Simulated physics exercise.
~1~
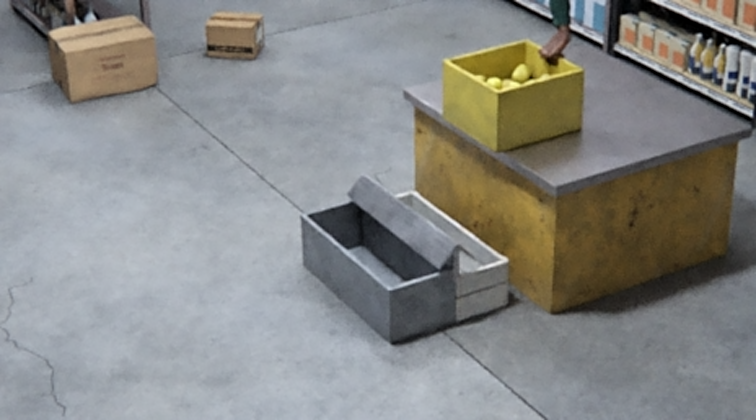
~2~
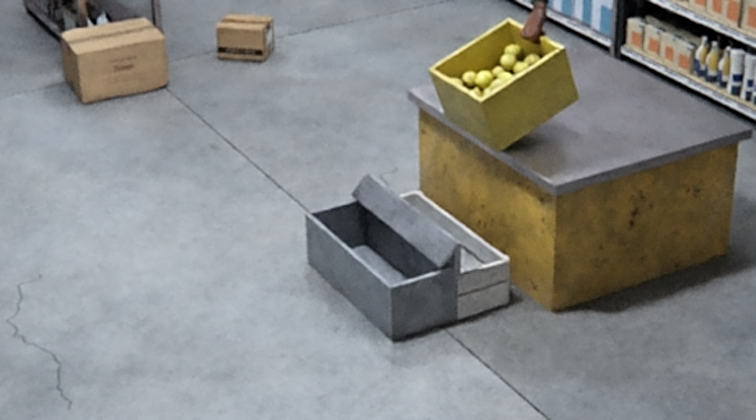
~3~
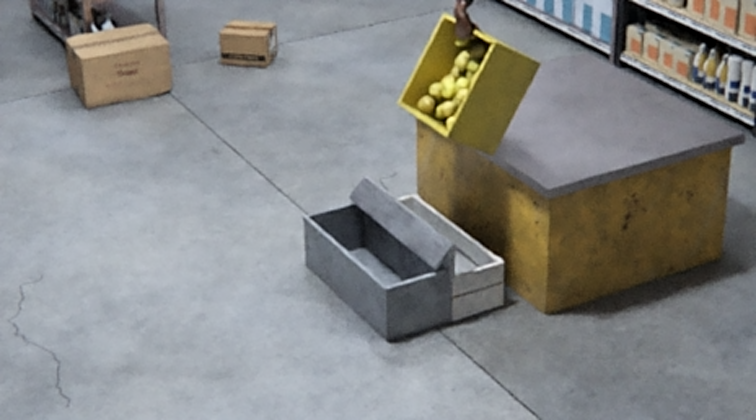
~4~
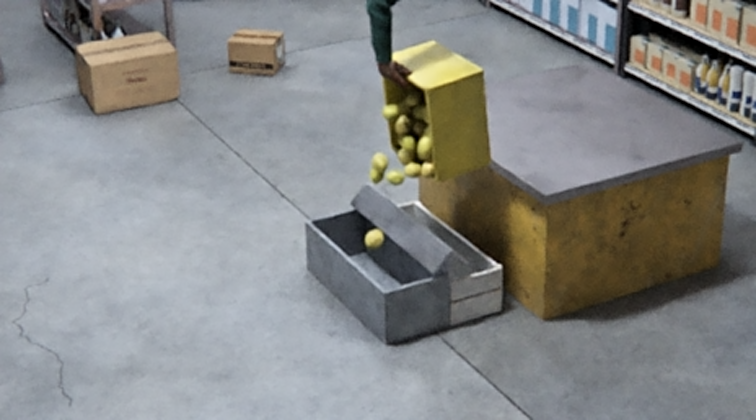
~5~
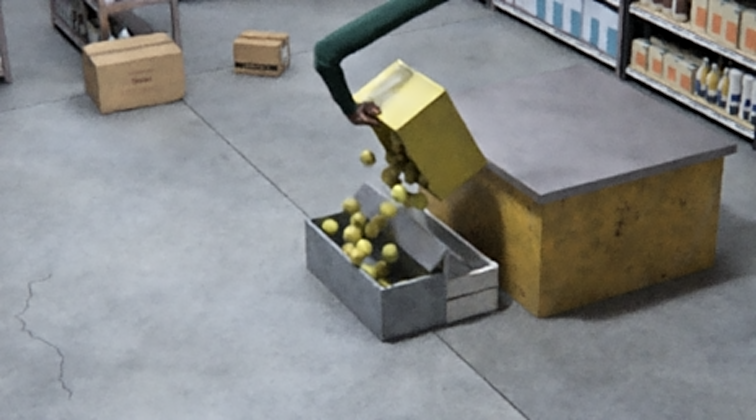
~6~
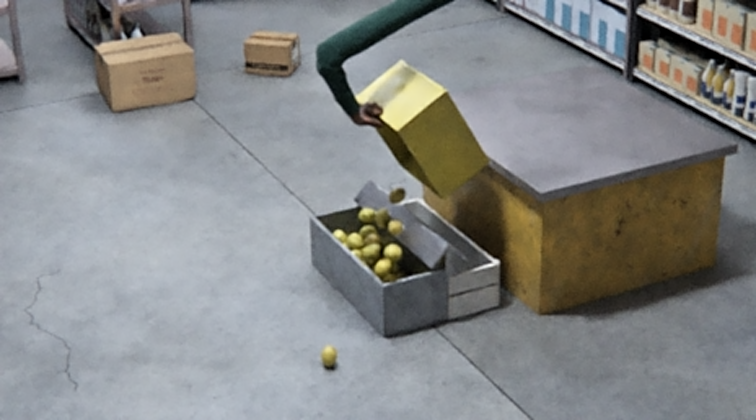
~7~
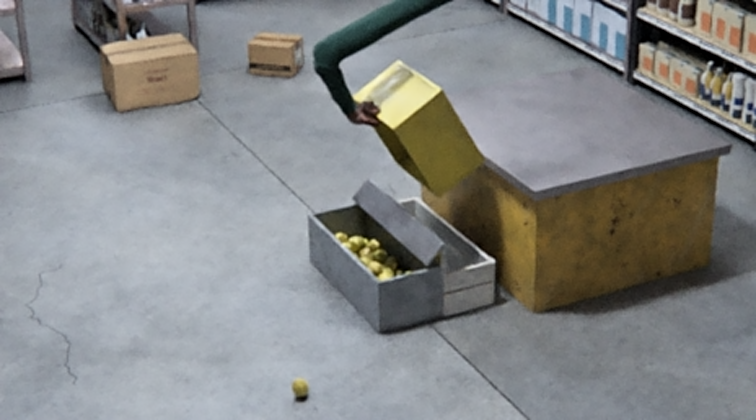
A hand in a green sleeve tipped a yellow tote of lemons off the edge of a bench, spilling them over a sloped splitter into the grey trough below, while one stray lemon landed on the floor and rolled away in front.
